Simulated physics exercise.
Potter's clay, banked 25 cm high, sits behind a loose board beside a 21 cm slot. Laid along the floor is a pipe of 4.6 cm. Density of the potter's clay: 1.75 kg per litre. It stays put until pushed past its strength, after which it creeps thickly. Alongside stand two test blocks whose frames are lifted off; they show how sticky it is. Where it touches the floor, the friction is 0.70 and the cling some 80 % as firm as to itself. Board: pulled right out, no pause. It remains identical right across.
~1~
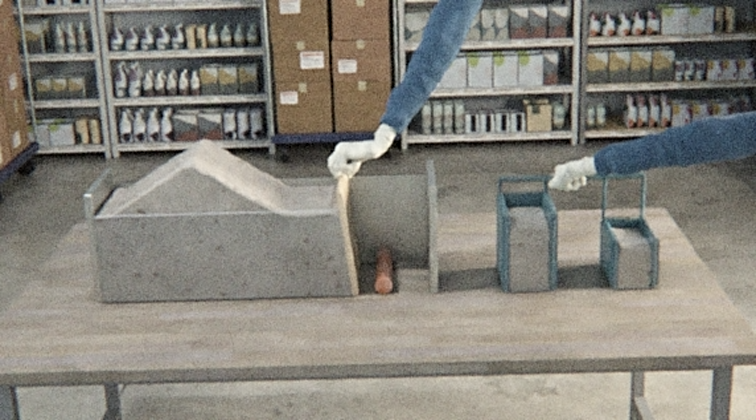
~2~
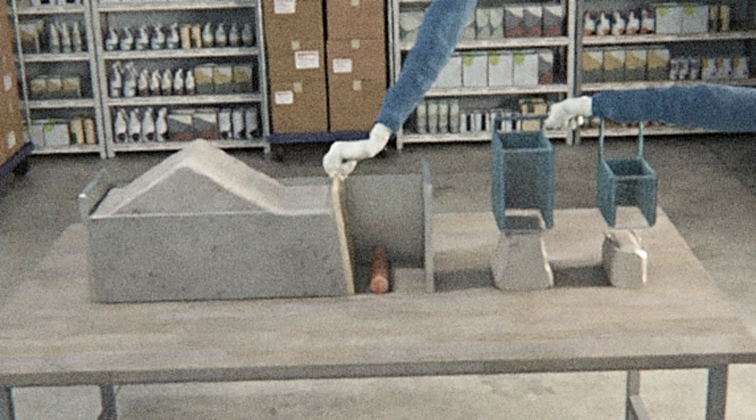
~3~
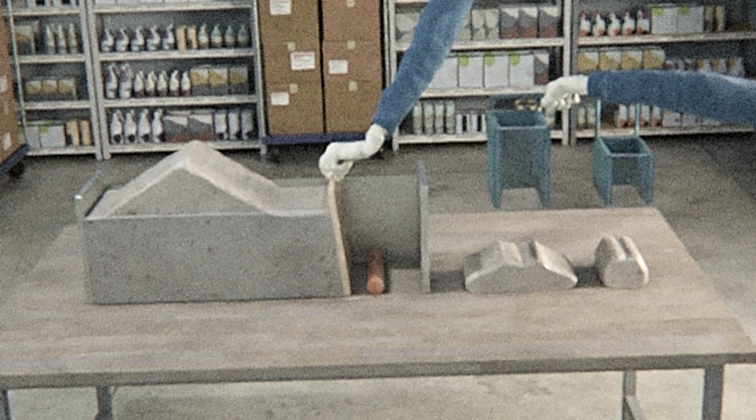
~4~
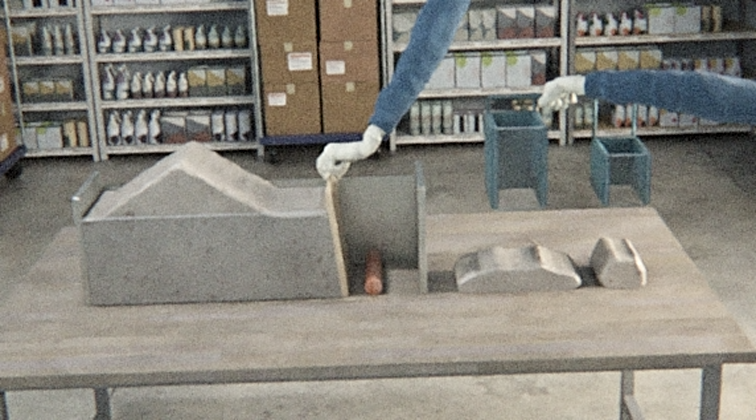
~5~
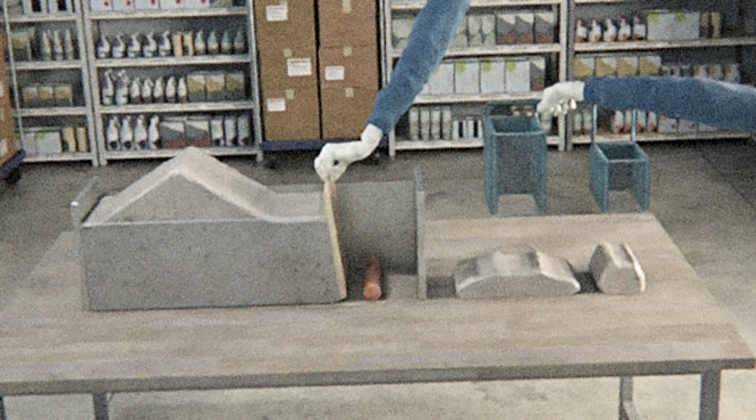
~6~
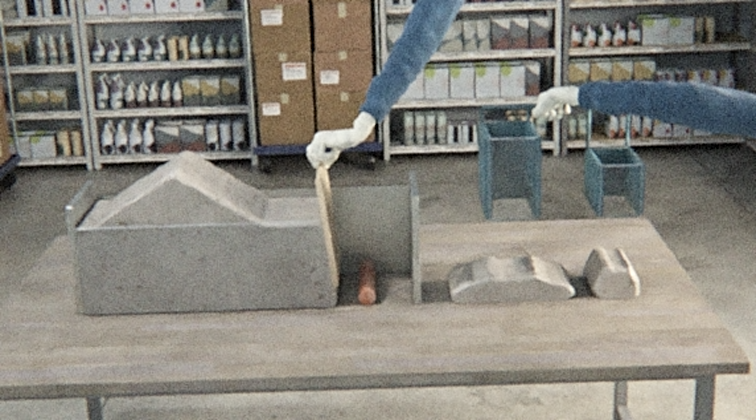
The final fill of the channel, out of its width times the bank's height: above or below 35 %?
Note: The channel's final fill, out of its width times the bank's height, is in excess of 35 per cent.
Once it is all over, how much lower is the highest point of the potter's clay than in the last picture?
I'd put it at close to 8.0 cm.
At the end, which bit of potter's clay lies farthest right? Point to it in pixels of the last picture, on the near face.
Pixel: Approx. (412, 292).
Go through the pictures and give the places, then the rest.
The first picture shows top of the board at (339, 209), not yet moved; crest of the potter's clay at (197, 166); block heights 19 cm, 11 cm (left to right).
The second picture shows top of the board at (334, 209), not yet moved; crest of the potter's clay at (192, 166); block heights 16 cm, 10 cm (left to right).
The third picture shows top of the board at (330, 210), not yet moved; crest of the potter's clay at (188, 167); block heights 8.7 cm, 9.0 cm (left to right).
The fourth picture shows top of the board at (328, 210), not yet moved; crest of the potter's clay at (185, 168); block heights 7.6 cm, 8.9 cm (left to right).
The fifth picture shows top of the board at (326, 210), moved 1.6 cm; crest of the potter's clay at (184, 173); block heights 7.6 cm, 8.9 cm (left to right).
The sixth picture shows top of the board at (318, 197), moved 6.4 cm; crest of the potter's clay at (179, 178); block heights 7.6 cm, 8.9 cm (left to right).
Last picture + 0.26 s, the fallen stuff reaches 27 % of the way across, with nothing on top of the pipe; the channel is 10 % full.
Last picture + 0.57 s, the fallen stuff reaches 57 % of the way across, with 6.9 cm on top of the pipe; the channel is 27 % full.
Last picture + 0.89 s, the fallen stuff reaches 97 % of the way across, with 9.5 cm on top of the pipe; the channel is 48 % full.
Last picture + 1.20 s, the fallen stuff reaches 98 % of the way across, with 11 cm on top of the pipe; the channel is 51 % full.
Last picture + 1.25 s, the fallen stuff reaches 98 % of the way across, with 11 cm on top of the pipe; the channel is 51 % full.
